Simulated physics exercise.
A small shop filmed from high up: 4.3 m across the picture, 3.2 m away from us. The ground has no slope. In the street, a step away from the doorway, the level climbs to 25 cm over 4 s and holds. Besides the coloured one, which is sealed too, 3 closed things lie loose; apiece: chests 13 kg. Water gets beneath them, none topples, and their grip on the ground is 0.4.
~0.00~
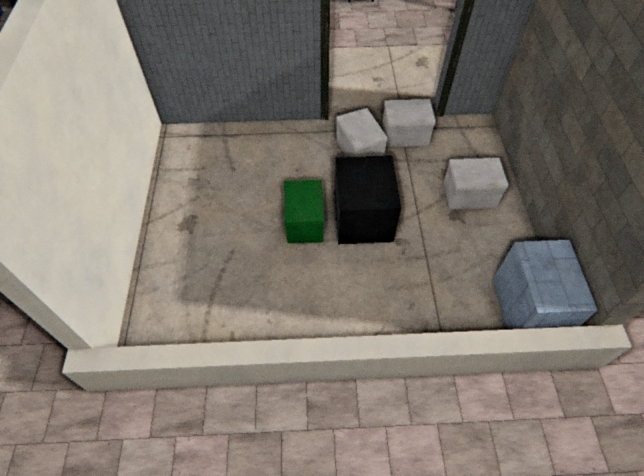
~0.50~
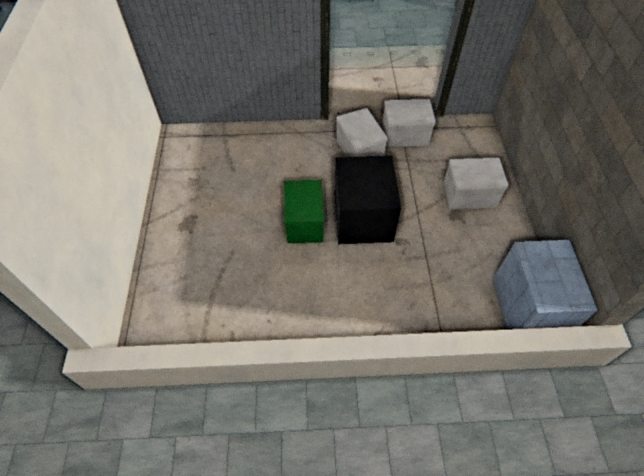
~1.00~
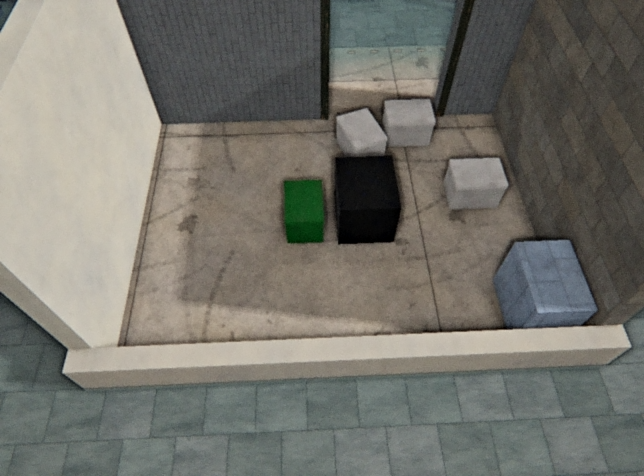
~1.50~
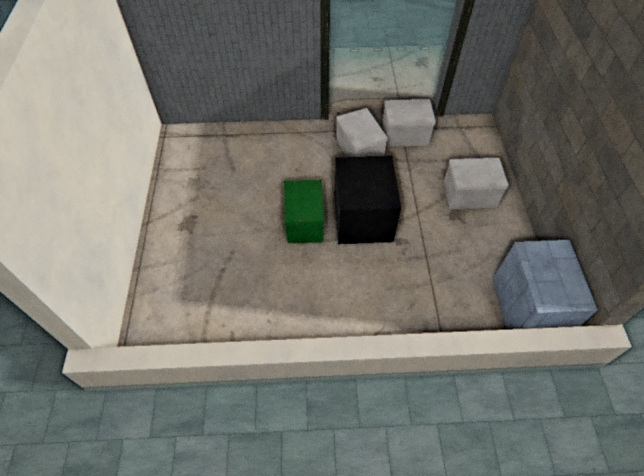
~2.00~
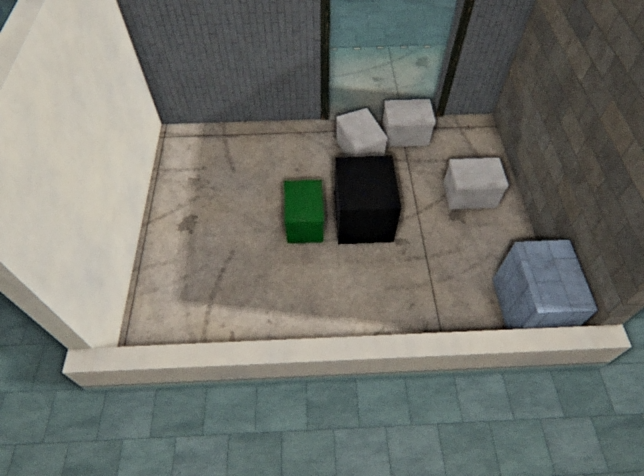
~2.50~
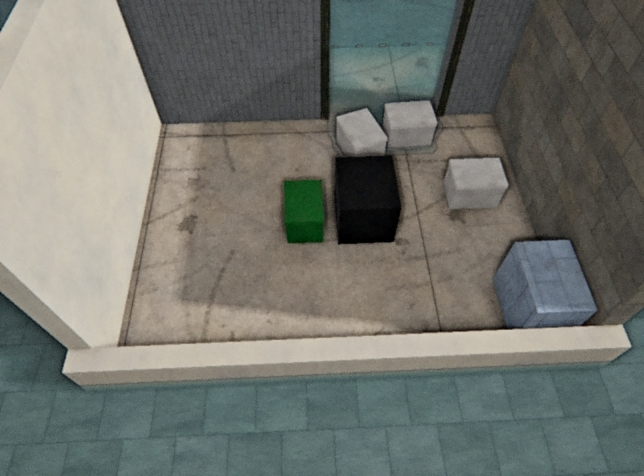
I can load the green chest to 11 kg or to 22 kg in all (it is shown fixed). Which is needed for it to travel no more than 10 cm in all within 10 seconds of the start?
For it, neither load is enough.
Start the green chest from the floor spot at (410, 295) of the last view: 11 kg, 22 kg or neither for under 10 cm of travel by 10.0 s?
Neither is enough.
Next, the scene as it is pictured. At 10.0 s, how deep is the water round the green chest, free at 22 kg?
Roughly 9 cm.
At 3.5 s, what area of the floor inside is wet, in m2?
About 3.0 m2.
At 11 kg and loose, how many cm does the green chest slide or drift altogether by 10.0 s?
Some 120 cm in all.
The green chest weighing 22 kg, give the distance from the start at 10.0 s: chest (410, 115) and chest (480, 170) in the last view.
In turn: 250 cm, 140 cm.
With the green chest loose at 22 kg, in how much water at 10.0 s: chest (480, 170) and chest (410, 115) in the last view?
Roughly 14 and 15 cm.
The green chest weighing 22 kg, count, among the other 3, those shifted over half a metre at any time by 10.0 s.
3 of them.
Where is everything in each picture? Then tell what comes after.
The green chest at (304, 200) rests on the ground; 0.0 m2 under water; 0 of 4 have shifted, in the first picture.
The green chest at (304, 200), on the bottom; 0.0 m2 under water; 0 of 4 have shifted, in the second picture.
The green chest at (304, 200) rests on the ground; water covers 0.0 m2; 0 of 4 have shifted, in the third picture.
The green chest at (304, 200), on the bottom; 0.0 m2 under water; 0 of 4 have shifted, in the fourth picture.
The green chest at (304, 200) rests on the ground; 0.1 m2 under water; 0 of 4 have shifted, in the fifth picture.
The green chest at (304, 200), on the bottom; water covers 0.4 m2; 0 of 4 have shifted, in the sixth picture.
After 3.5 s the green chest would be 0 cm from its start with 11 kg and 0 cm from its start with 22 kg; 0 cm of water round it then.
After 4.5 s the green chest would be 1 cm from its start with 11 kg and 0 cm from its start with 22 kg; 2 cm of water round it then.
After 7.0 s the green chest would be 35 cm from its start with 11 kg and 0 cm from its start with 22 kg; 5 cm of water round it then.
After 10.0 s the green chest would be 48 cm from its start with 11 kg and 29 cm from its start with 22 kg; 9 cm of water round it then.
